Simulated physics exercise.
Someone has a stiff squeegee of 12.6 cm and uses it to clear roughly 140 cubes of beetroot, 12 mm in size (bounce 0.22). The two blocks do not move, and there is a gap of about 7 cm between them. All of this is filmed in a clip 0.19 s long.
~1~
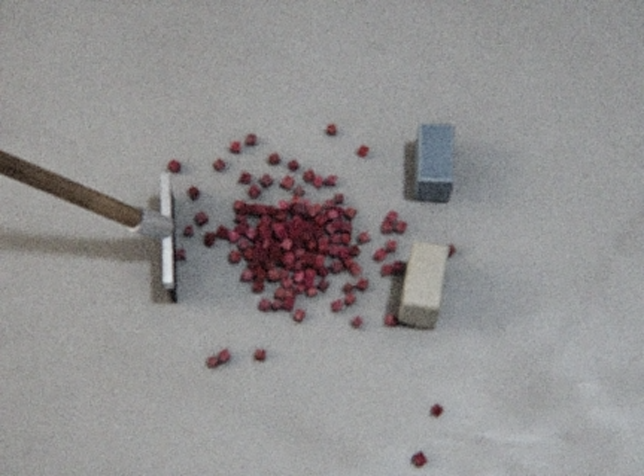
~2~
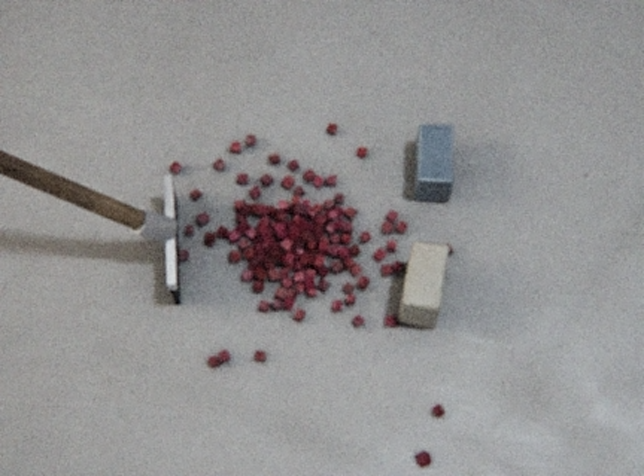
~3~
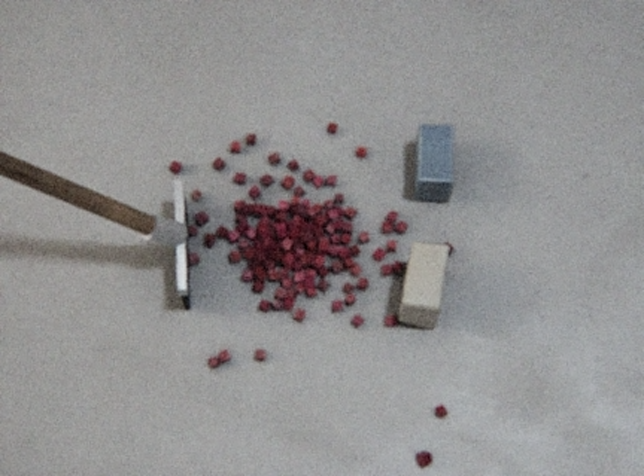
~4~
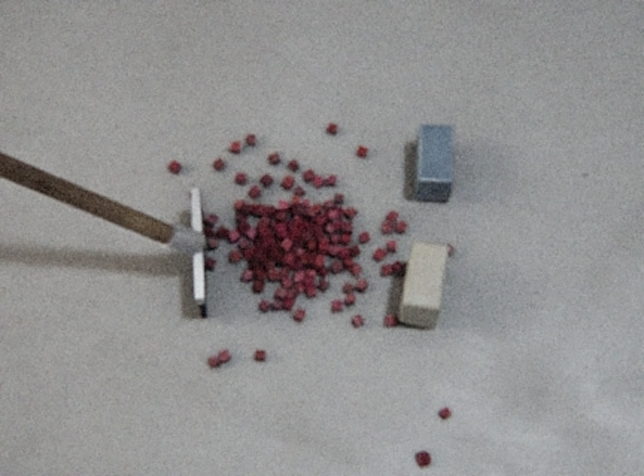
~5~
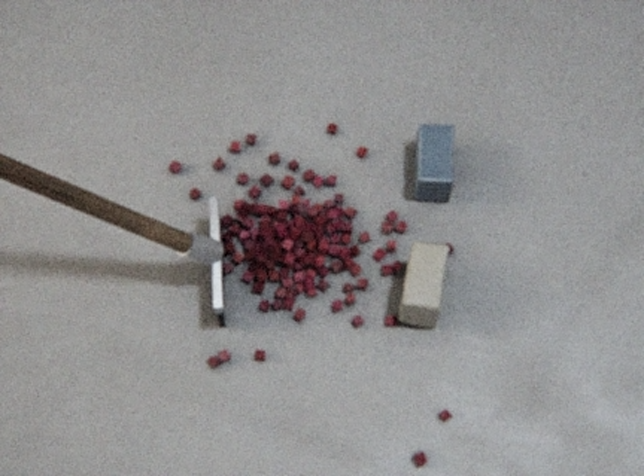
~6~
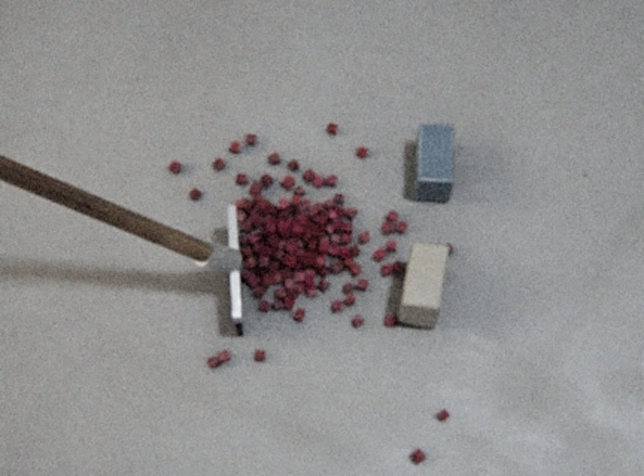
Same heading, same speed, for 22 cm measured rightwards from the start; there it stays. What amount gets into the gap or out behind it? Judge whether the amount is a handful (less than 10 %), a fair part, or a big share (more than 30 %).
In the gap, the share stays under a tenth.
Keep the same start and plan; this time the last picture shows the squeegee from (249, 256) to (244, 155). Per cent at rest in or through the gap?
Through 20.
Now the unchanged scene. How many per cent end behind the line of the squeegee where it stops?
My estimate is near 50 per cent.
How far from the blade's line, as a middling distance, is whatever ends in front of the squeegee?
Some 3 cm.
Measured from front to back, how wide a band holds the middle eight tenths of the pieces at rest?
Close to 18 cm front to back.
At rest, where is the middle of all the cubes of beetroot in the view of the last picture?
I'd say around (352, 240) in the last picture.
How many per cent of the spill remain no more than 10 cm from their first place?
About 80 per cent.
Then, 0.18 s after the last picture, squeegee 19 cm from its start, spill 20 cm wide; round the near block 10 %, held up before the blocks 85 %.
Then, 0.36 s after the last picture, squeegee 23 cm from its start, spill 22 cm wide; round the near block 20 %, held up before the blocks 80 %.
Then, 0.51 s after the last picture, squeegee 23 cm from its start, spill 23 cm wide; round the near block 20 %, held up before the blocks 80 %.
In the end, in or through the gap 0 %, round the near block 20 %, round the far block 0 %, held up before the blocks 80 %.
